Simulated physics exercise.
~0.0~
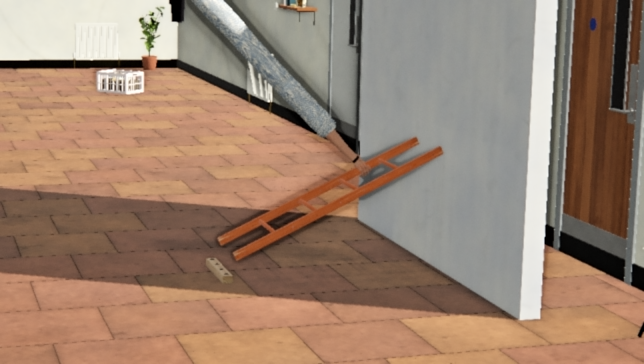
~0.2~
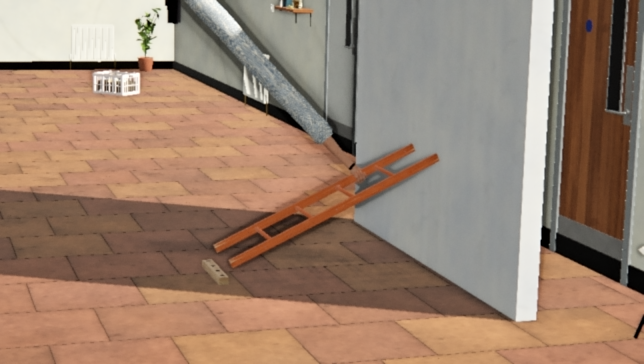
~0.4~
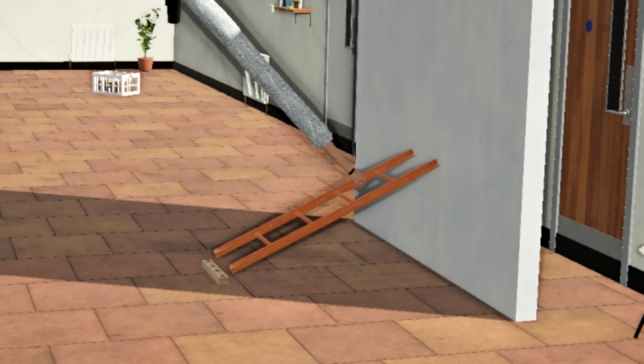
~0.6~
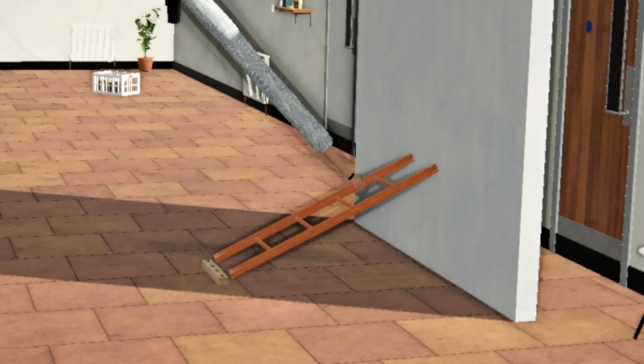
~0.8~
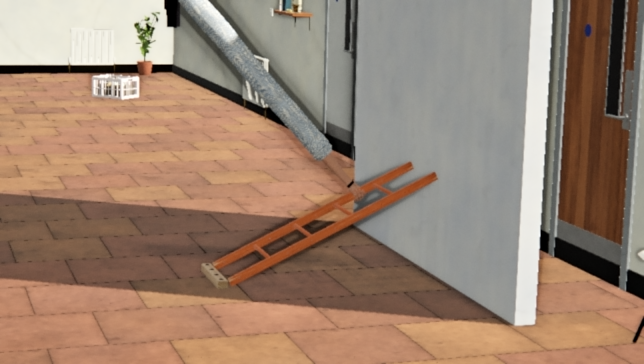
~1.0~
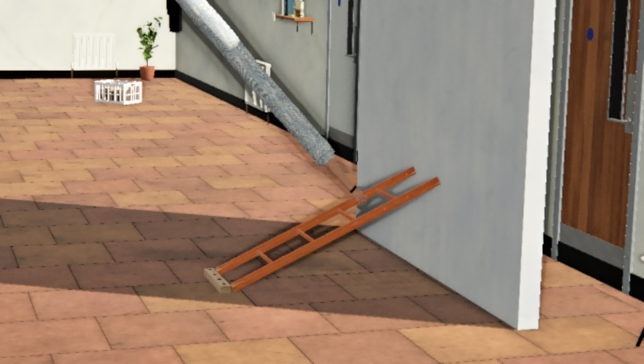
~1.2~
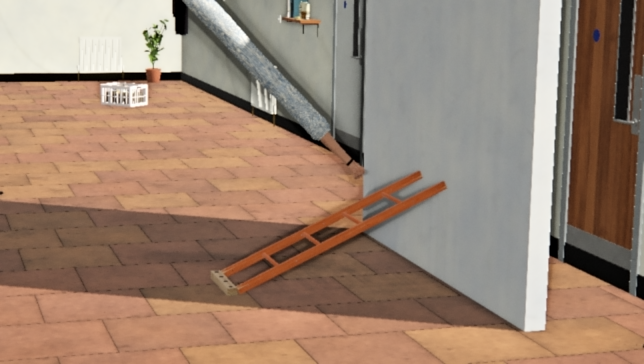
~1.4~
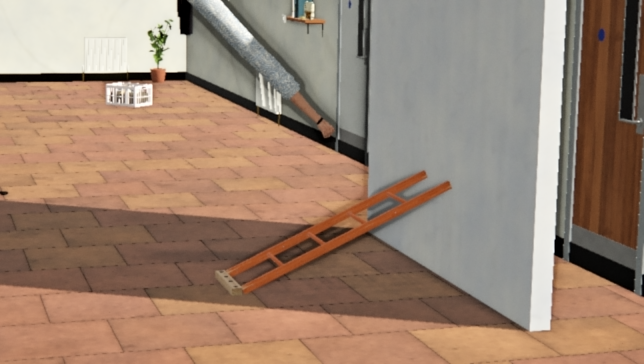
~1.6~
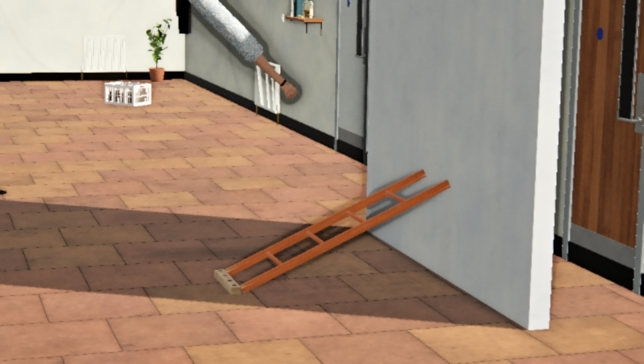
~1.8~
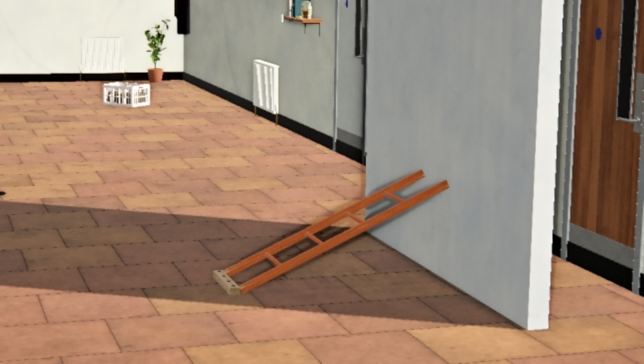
At first, an orange, ladder-like rack leans at a low slant against the side of a grey partition on a tiled floor, with an arm in a silvery sleeve reaching toward it from the upper left. A small, pale strip of wood lies on the tiles near its lower end. The rack slides down a little, bit by bit, until its feet meet the strip. Then the hand lets go and draws back toward the upper left, leaving the view entirely. The feet do not slip, and the rack stays leaning against the partition, its lower end at the strip.
